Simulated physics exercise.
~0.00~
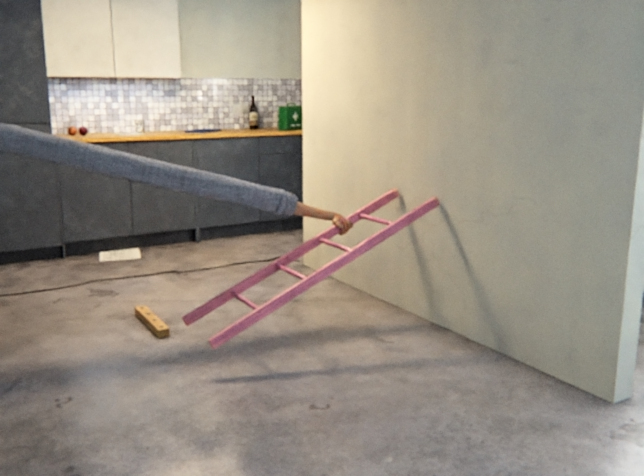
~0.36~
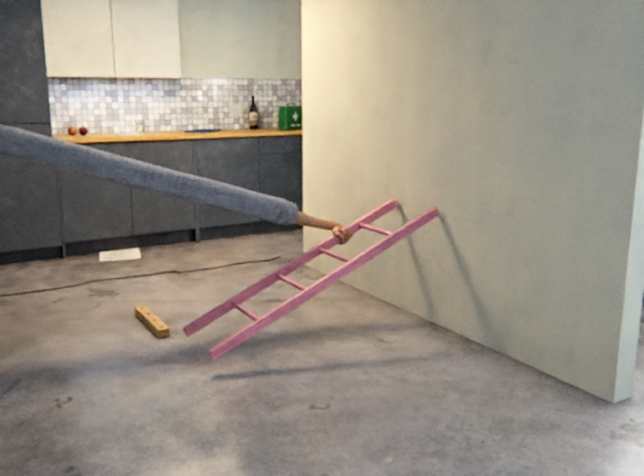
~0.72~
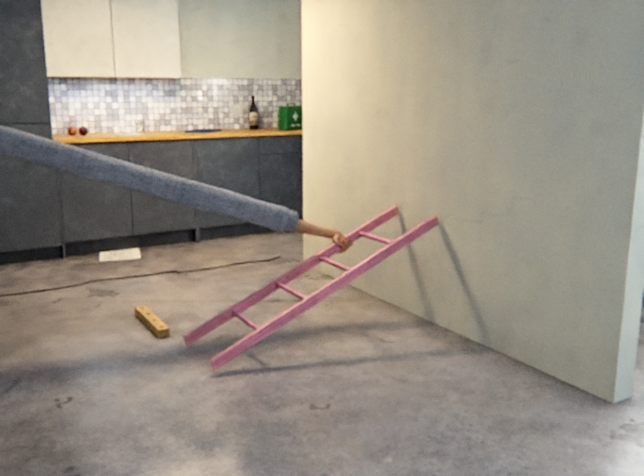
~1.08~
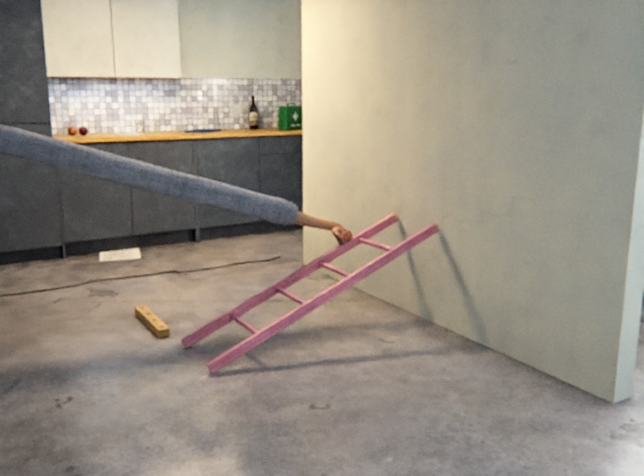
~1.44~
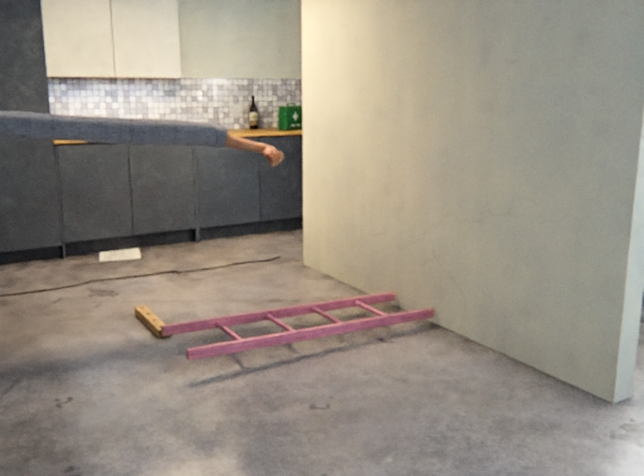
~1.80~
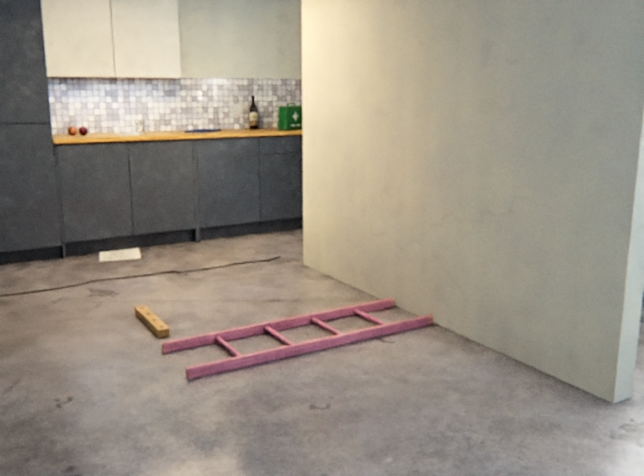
In a kitchen, a hand leans a pink ladder against a wall, but it slides down flat.
